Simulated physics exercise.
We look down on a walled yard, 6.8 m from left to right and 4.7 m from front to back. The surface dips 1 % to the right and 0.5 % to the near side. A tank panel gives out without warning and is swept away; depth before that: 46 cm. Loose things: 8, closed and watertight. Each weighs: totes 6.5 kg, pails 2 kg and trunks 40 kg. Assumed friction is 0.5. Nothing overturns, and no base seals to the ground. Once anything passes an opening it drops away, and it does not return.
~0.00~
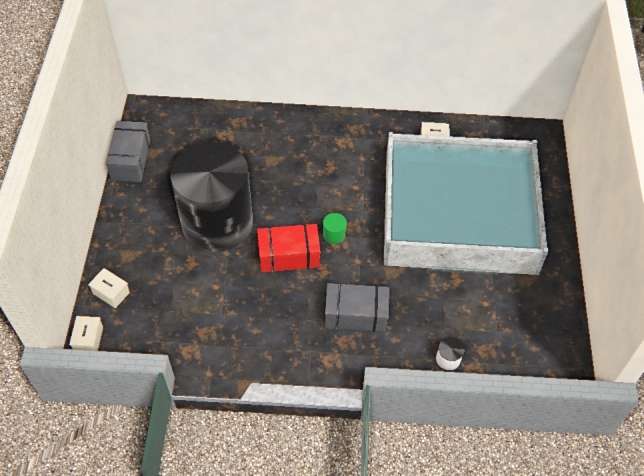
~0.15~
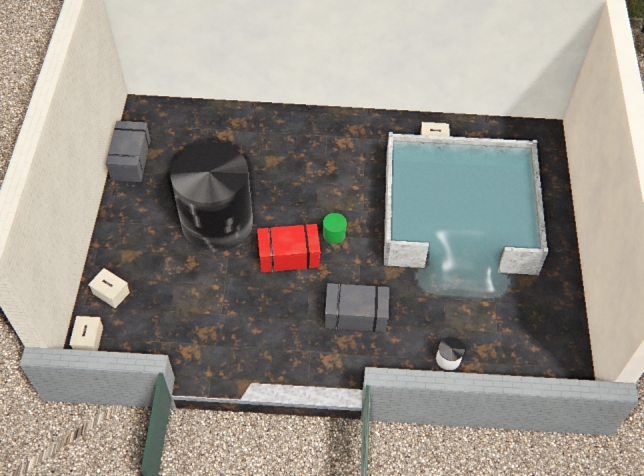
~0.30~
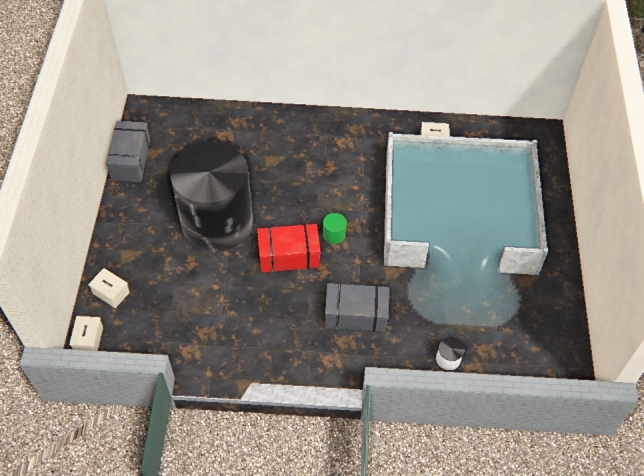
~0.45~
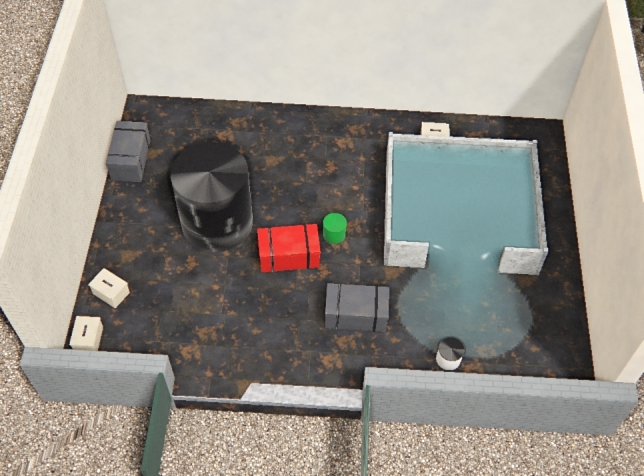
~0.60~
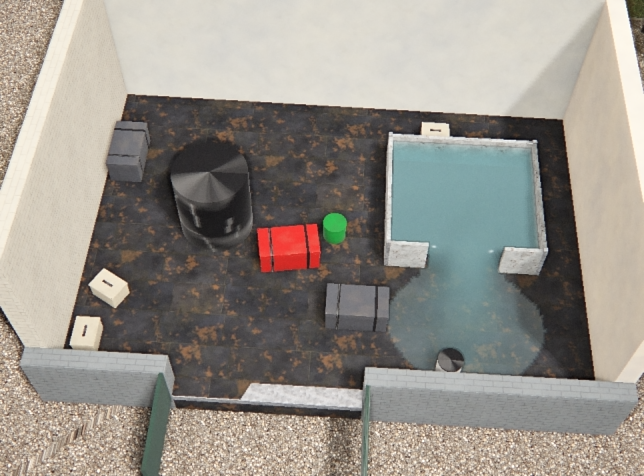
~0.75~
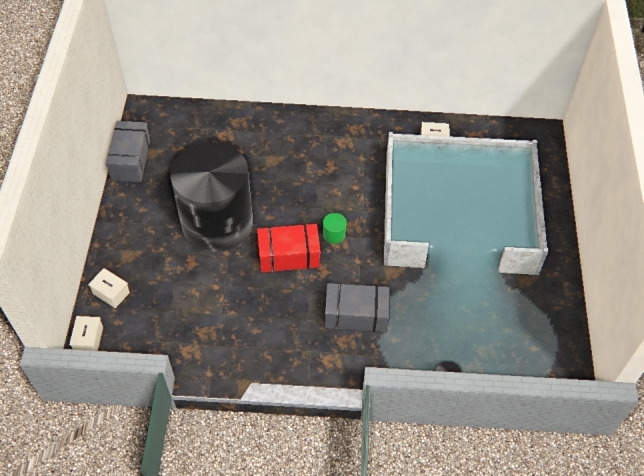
At the start, a walled yard holds a full square tank at right, a dark cylinder, a red trunk, grey trunks and pails. Part of the tank's near wall disappears, and water spreads across the floor toward the near wall, reaching the small white pail, which shifts slightly while everything else stays still.
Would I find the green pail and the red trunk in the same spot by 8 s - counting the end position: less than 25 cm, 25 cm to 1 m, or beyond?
In order: Green pail: More or less unmoved; red trunk: More or less unmoved.
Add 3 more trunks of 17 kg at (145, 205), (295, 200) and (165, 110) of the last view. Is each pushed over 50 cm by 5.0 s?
Respectively: Smaller, smaller, smaller.
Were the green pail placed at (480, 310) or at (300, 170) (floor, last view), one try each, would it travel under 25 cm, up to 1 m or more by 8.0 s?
Well, the first time it covers a big distance, and the second time it keeps still.
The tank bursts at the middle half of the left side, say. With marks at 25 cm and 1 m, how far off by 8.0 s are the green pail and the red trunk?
The green pail is swept a long way; the red trunk drifts a bit.
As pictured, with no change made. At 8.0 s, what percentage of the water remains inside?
88 % or so.
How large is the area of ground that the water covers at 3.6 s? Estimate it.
Some 17 m2 of it.
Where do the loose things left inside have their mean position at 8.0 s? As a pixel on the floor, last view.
Around (243, 240).
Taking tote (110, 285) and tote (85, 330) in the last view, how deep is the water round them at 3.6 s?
About 1 and 2 cm.
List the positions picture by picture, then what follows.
The first frame shows the green pail at (335, 223), on the bottom; the red trunk at (288, 240), on the bottom; water covers 3.7 m2; 0 of 8 have shifted.
The second frame shows the green pail at (335, 223) rests on the ground; the red trunk at (288, 240) rests on the ground; 4.1 m2 under water; 0 of 8 have shifted.
The third frame shows the green pail at (335, 223), on the bottom; the red trunk at (288, 240), on the bottom; water covers 4.7 m2; 0 of 8 have shifted.
The fourth frame shows the green pail at (335, 223) rests on the ground; the red trunk at (288, 240) rests on the ground; 5.5 m2 under water; 0 of 8 have shifted.
The fifth frame shows the green pail at (335, 223) rests on the ground; the red trunk at (288, 240), on the bottom; 6.2 m2 under water; 1 of 8 have shifted.
The sixth frame shows the green pail at (335, 223), on the bottom; the red trunk at (288, 240) rests on the ground; 7.0 m2 under water; 1 of 8 have shifted.
After 1.6 s the green pail is near (335, 223), 0.0 m from its start, aground; the red trunk is near (288, 240), 0.0 m from its start, aground; 0 of 8 are out; 1 afloat.
After 3.6 s the green pail is near (335, 223), 0.0 m from its start, aground; the red trunk is near (288, 240), 0.0 m from its start, aground; 1 of 8 are out; 0 afloat.
After 5.6 s the green pail is near (335, 223), 0.0 m from its start, aground; the red trunk is near (288, 240), 0.0 m from its start, aground; 1 of 8 are out; 1 afloat.
After 8.0 s the green pail is near (335, 223), 0.0 m from its start, aground; the red trunk is near (288, 240), 0.0 m from its start, aground; 1 of 8 are out; 0 afloat.
